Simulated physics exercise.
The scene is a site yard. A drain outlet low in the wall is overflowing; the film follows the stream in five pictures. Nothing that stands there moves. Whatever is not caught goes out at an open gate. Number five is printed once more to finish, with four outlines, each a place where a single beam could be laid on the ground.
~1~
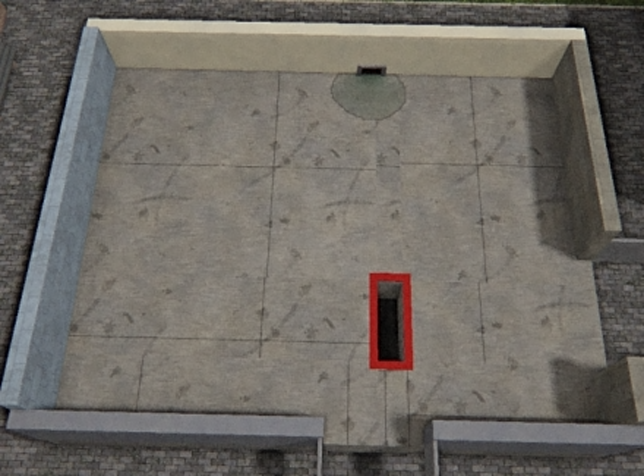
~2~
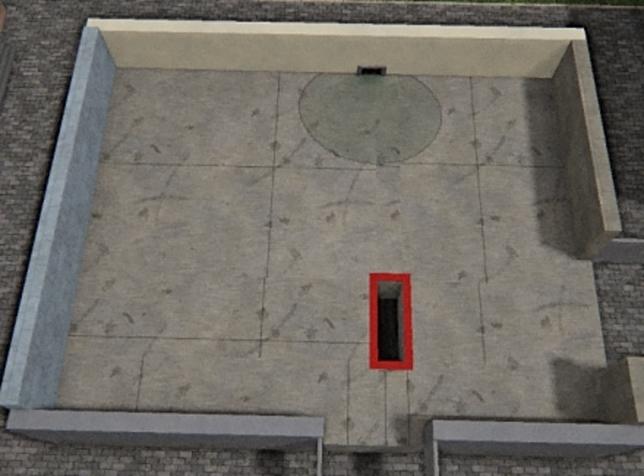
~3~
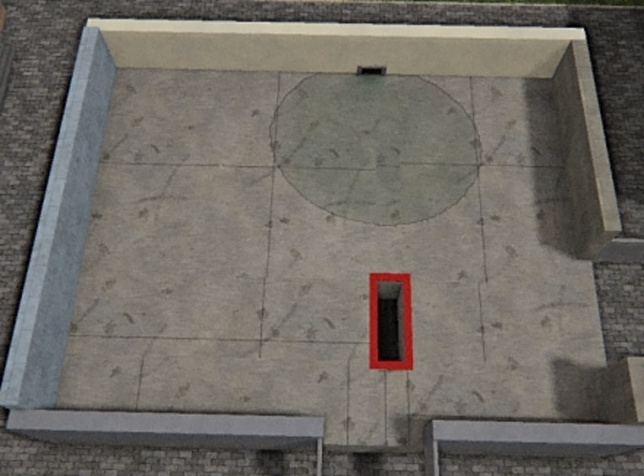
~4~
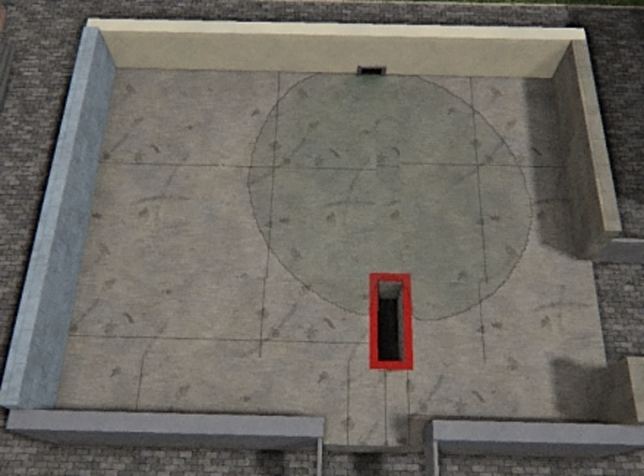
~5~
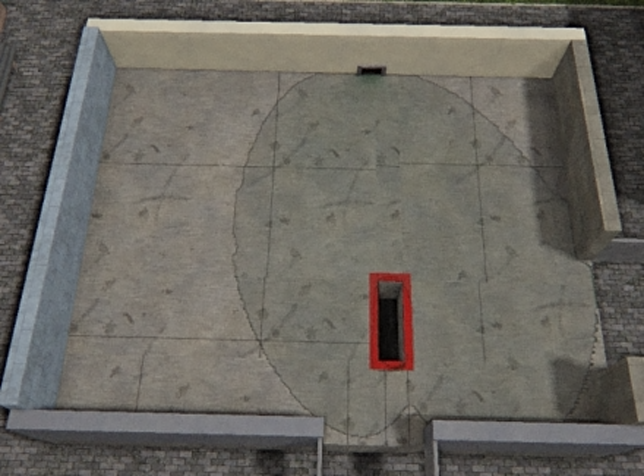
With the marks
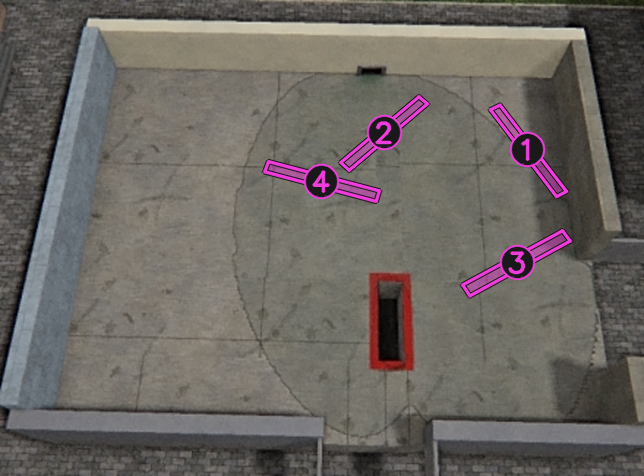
To begin with, a small greenish wet patch lies below an outfall in the far wall of a walled yard, away from a red-edged drain. The patch widens and spreads toward the near side, reaching the drain. It then surrounds the drain and extends to the openings at the front and right.
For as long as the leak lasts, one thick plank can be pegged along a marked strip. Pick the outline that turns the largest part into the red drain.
Spot 3 does it best.
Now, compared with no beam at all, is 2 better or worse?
Spot 2 is worse.
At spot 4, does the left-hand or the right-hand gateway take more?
The left gate.
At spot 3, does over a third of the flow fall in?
Yes.
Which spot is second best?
Here it is spot 1.
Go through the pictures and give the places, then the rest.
Outfall at (372, 70); red drain at (391, 320); open gate at (584, 316); open gate at (373, 428); front seen at (341, 103), 2 % of the ground wet; red drain still dry, in the first frame.
Front seen at (401, 156), 7 % of the ground wet; red drain still dry, in the second frame.
Front seen at (406, 218), 16 % of the ground wet; red drain still dry, in the third frame.
Front seen at (425, 313), 30 % of the ground wet; red drain taking water, in the fourth frame.
Front seen at (561, 384), 48 % of the ground wet; red drain taking water, in the fifth frame.
On the marked copy, 1 from (495, 107) to (561, 194); 2 from (344, 166) to (423, 100); 3 from (466, 290) to (566, 235); 4 from (266, 166) to (377, 196).
With 1, about 26 % of the stream goes into the red drain, about 73 % out by the gates.
With 2, about 13 % of the stream goes into the red drain, about 82 % out by the gates.
With 3, about 41 % of the stream goes into the red drain, about 58 % out by the gates.
With 4, about 9 % of the stream goes into the red drain, about 90 % out by the gates.
